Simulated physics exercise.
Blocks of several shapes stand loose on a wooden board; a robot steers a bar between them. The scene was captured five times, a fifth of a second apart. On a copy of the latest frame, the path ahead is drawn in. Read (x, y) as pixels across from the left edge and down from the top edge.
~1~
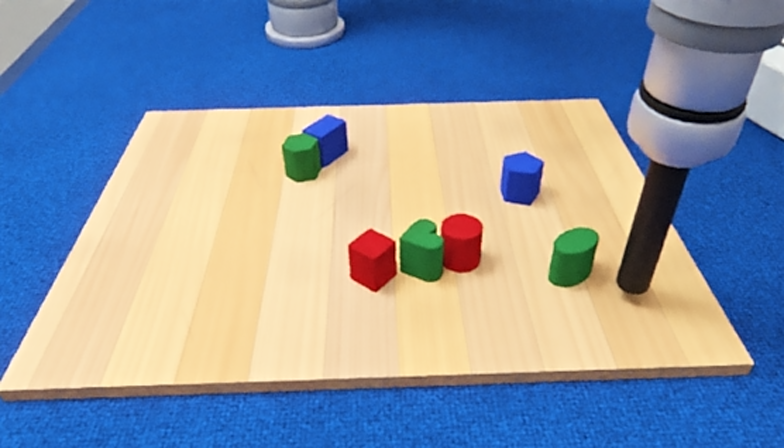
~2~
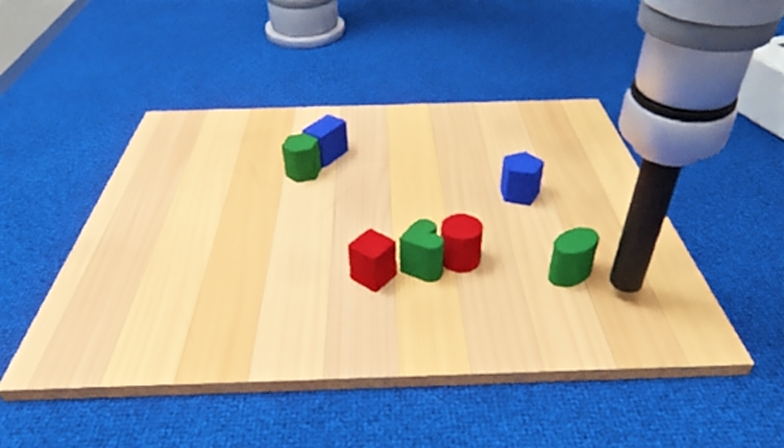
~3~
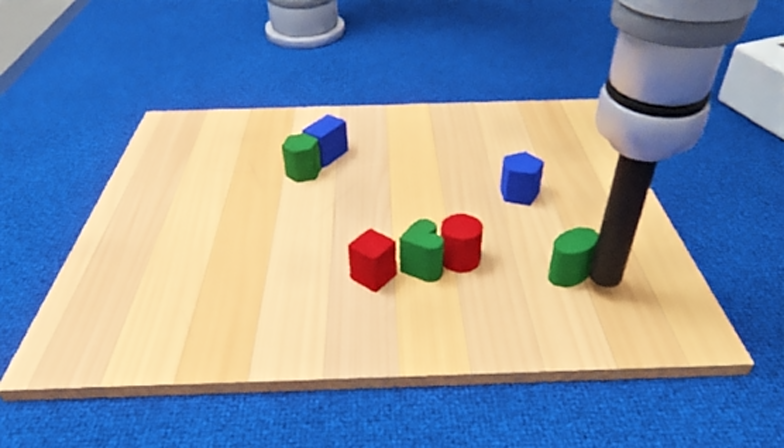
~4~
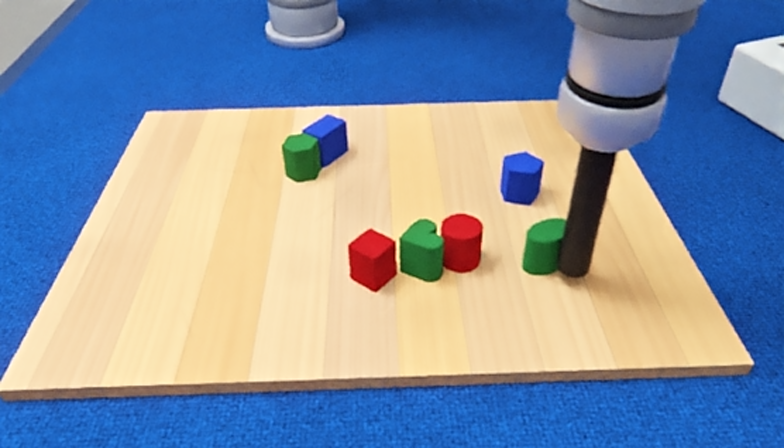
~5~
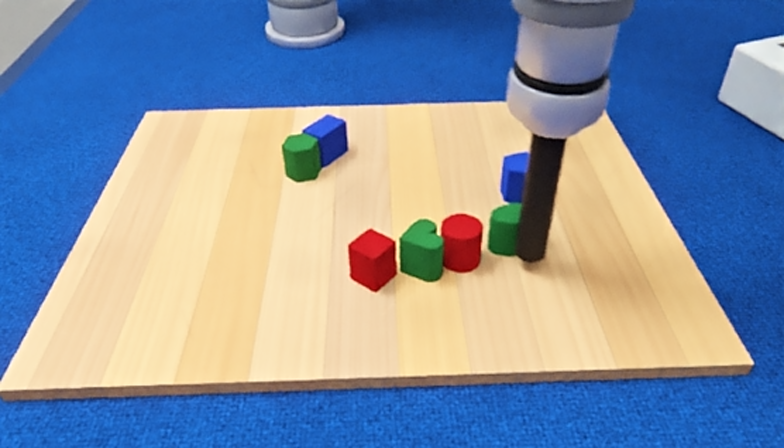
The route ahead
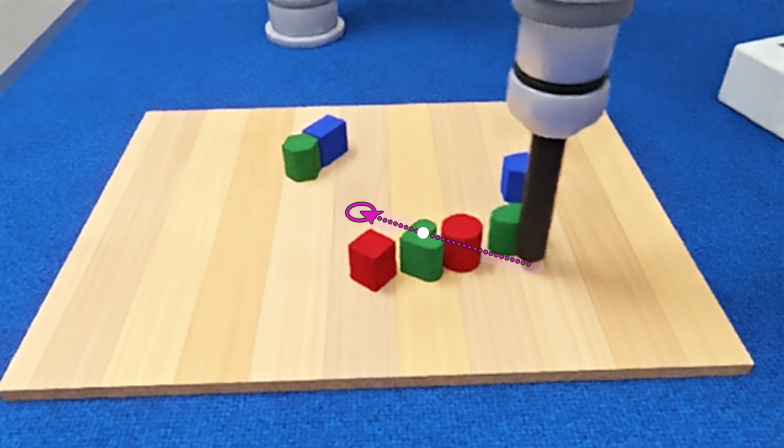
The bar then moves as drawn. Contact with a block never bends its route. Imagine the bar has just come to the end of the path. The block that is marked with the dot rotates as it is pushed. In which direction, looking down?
Bird's-eye view: Counterclockwise.
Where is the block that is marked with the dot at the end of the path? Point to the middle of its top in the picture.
I'd expect the centre of its top face to be at (399, 243).
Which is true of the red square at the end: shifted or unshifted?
At the end of the path, it will have moved.
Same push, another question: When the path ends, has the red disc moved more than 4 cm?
Yes - that is the case.
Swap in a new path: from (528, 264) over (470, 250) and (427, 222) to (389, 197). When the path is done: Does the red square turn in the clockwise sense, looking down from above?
Yes, I think so.
The drawn path runs from (528, 264) directly to (361, 212); the dot is on the green heart.
What follows on the original path. One third of the way, bar at (468, 235); red square at (365, 245), turned 15° clockwise; green heart at (409, 237), turned 25° anticlockwise; red disc at (438, 222); green elliptical block at (501, 201), turned 30° clockwise.
Two thirds of the way, bar at (412, 218); red square at (361, 249), turned 35° clockwise; green heart at (399, 243), turned 60° anticlockwise; red disc at (402, 217); green elliptical block at (501, 201), turned 30° clockwise.
At the end, bar at (360, 201); red square at (361, 249), turned 35° clockwise; green heart at (399, 243), turned 60° anticlockwise; red disc at (402, 217); green elliptical block at (501, 201), turned 30° clockwise.
